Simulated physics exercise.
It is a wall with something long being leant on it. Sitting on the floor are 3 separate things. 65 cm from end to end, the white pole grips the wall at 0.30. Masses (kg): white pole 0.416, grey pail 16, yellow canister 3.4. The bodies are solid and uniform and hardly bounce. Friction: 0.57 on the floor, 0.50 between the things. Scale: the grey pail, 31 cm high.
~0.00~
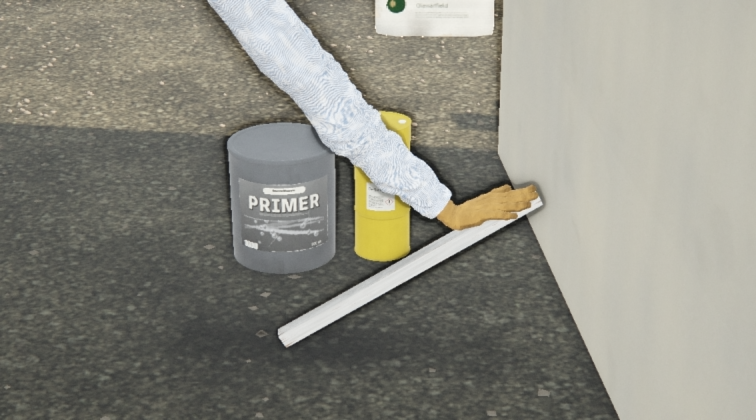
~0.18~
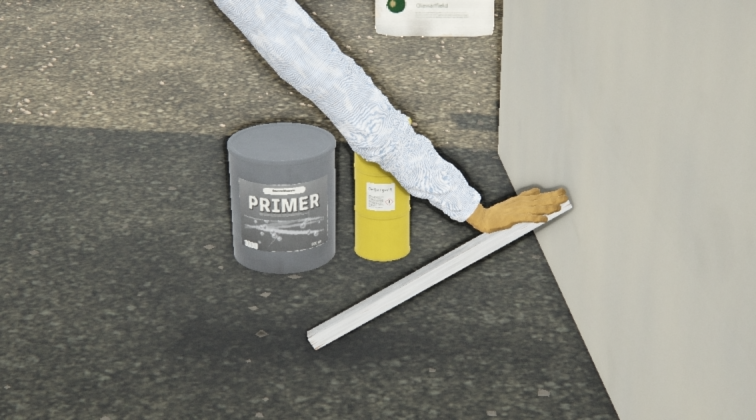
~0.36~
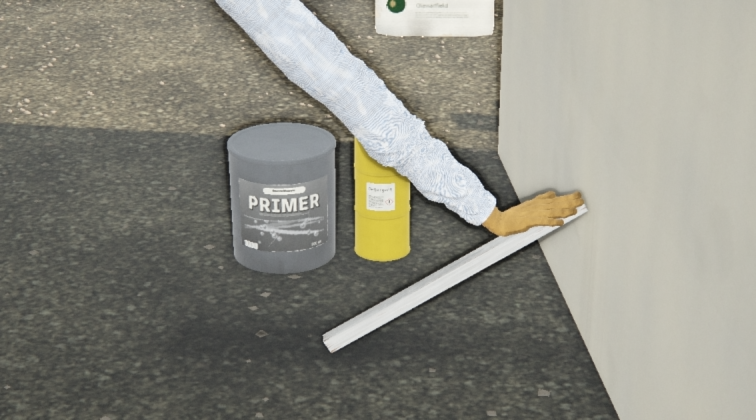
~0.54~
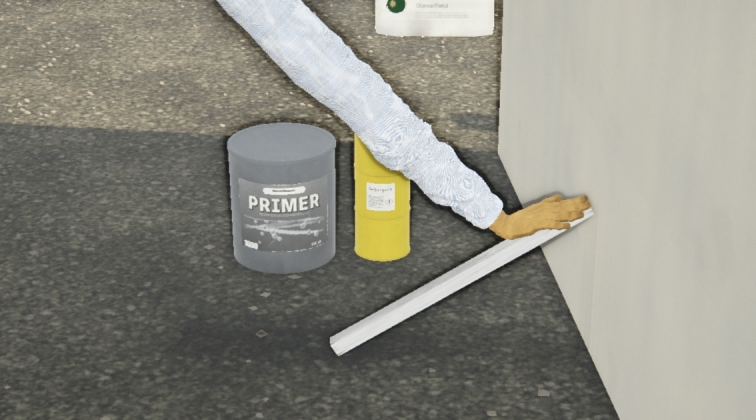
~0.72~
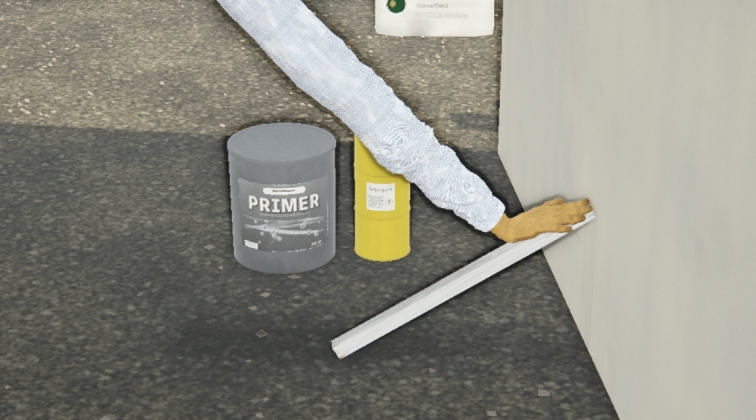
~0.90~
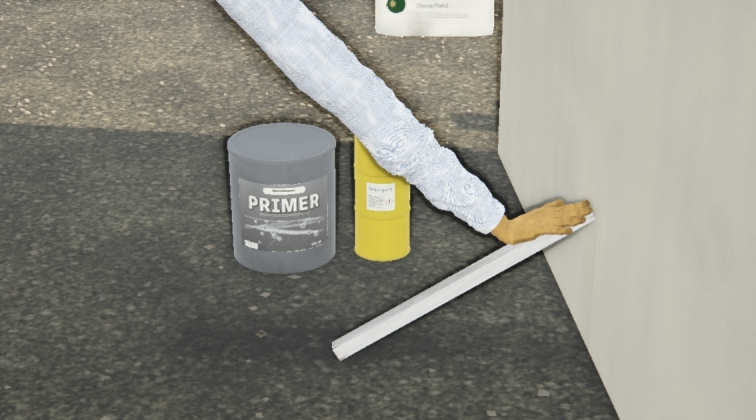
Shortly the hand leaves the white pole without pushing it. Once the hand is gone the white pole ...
... slides down.
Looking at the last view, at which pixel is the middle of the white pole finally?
Near (443, 346).
Around 1.20 s, white pole 6° lower than it was left near (456, 293).
Around 1.30 s, white pole 15° lower than it was left near (448, 314).
Around 1.40 s, white pole 30° lower than it was left near (443, 347).
Finally (2.2 s), not toppled but over 10 cm from the start, white pole; the other 2 still in place (within 10 cm). Final places as that camera would see them, white pole near (443, 346). The pole slips out.
